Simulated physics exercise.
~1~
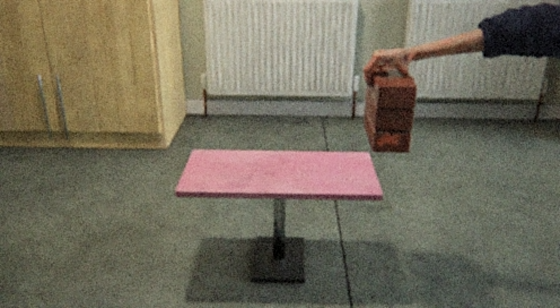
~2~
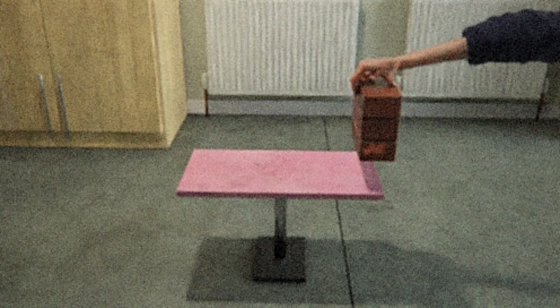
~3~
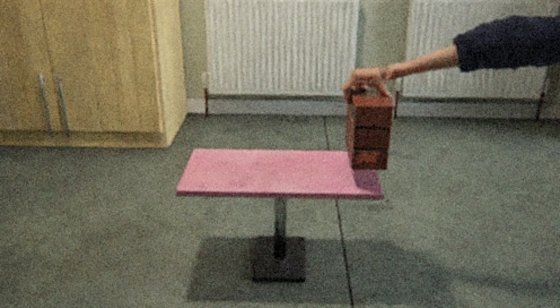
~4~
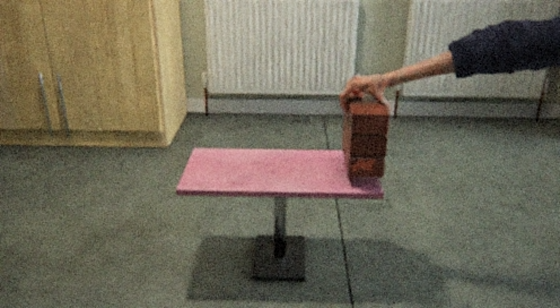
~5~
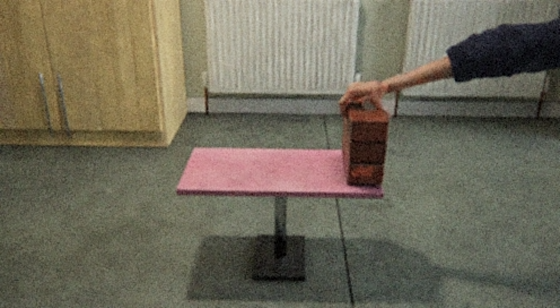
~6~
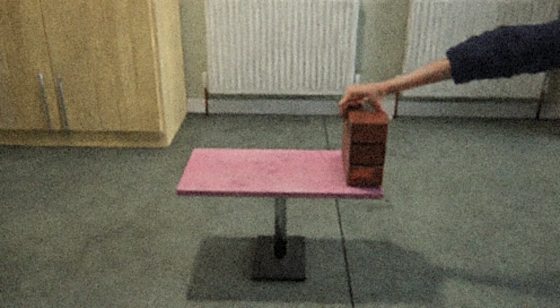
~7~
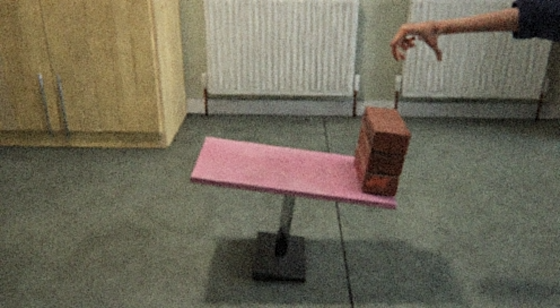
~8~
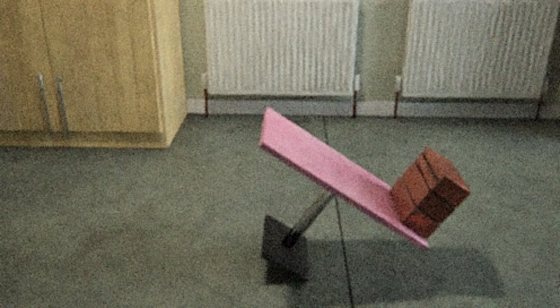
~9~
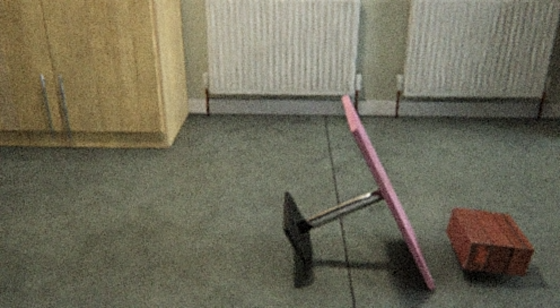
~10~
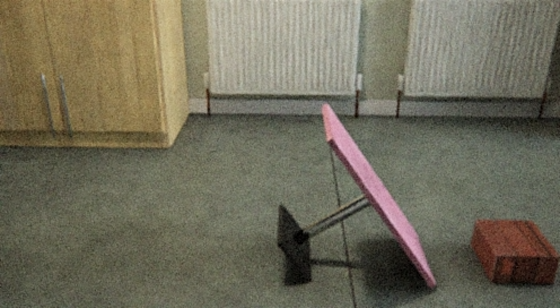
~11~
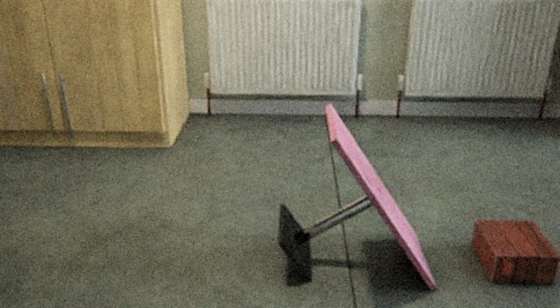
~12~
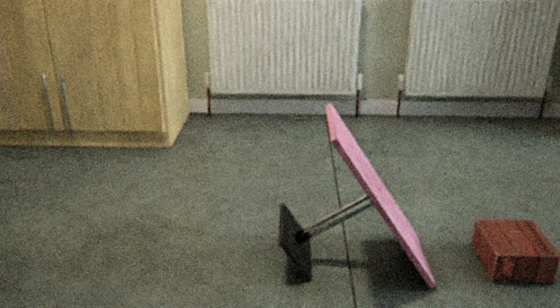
A pink table tips over rightward after a hand releases stacked bricks on its right edge.
